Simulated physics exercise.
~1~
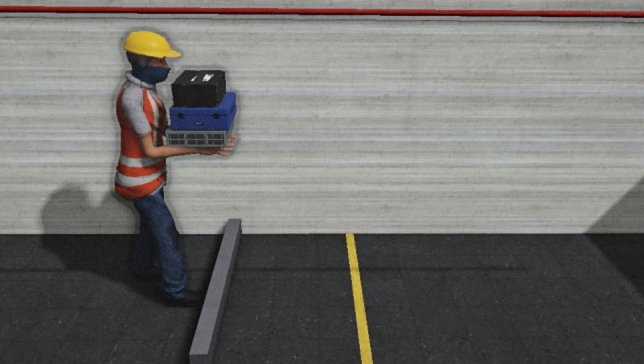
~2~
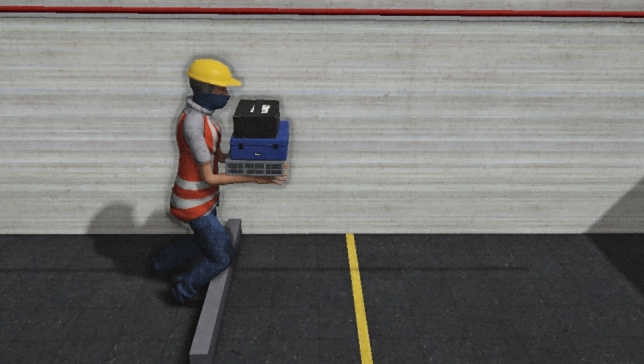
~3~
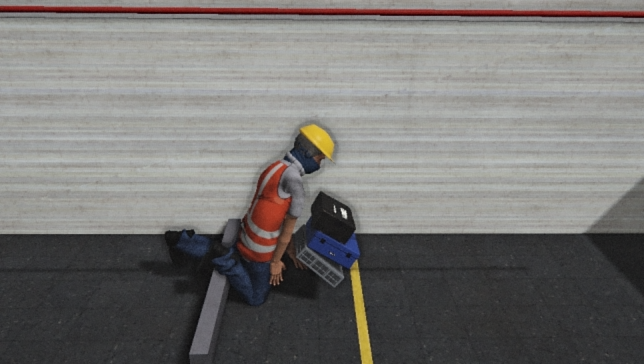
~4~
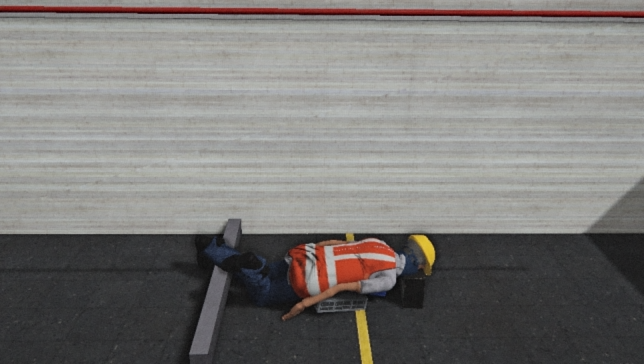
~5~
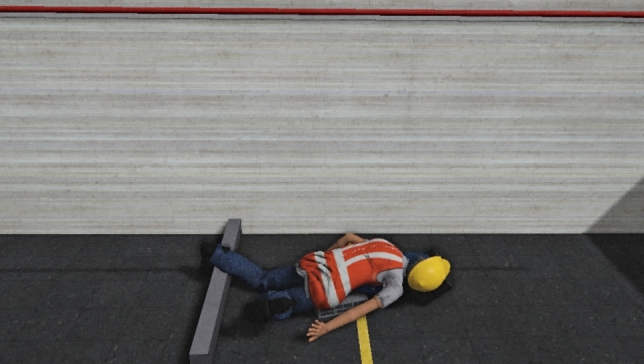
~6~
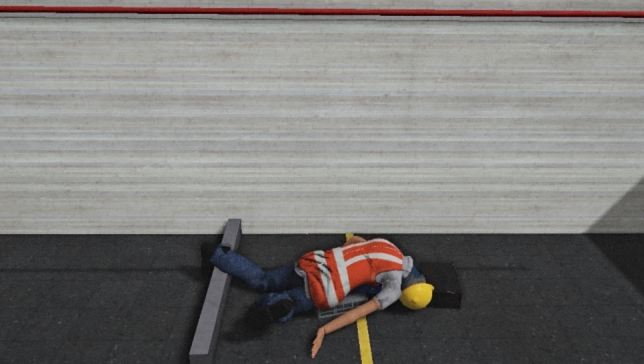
To begin with, a figure in a yellow hard hat and orange vest stands left of a low grey rail, holding a black box, a blue box and a grey crate in a stack. The figure moves right, knees buckling at the rail, and pitches forward over it as the stack tips and drops. The limp body flops down over the load, feet still by the rail, while the black box tumbles beyond the yellow line. The head sinks and an arm slides outward. Finally, the head and the black and blue boxes lie across the line, with the grey crate short of it.
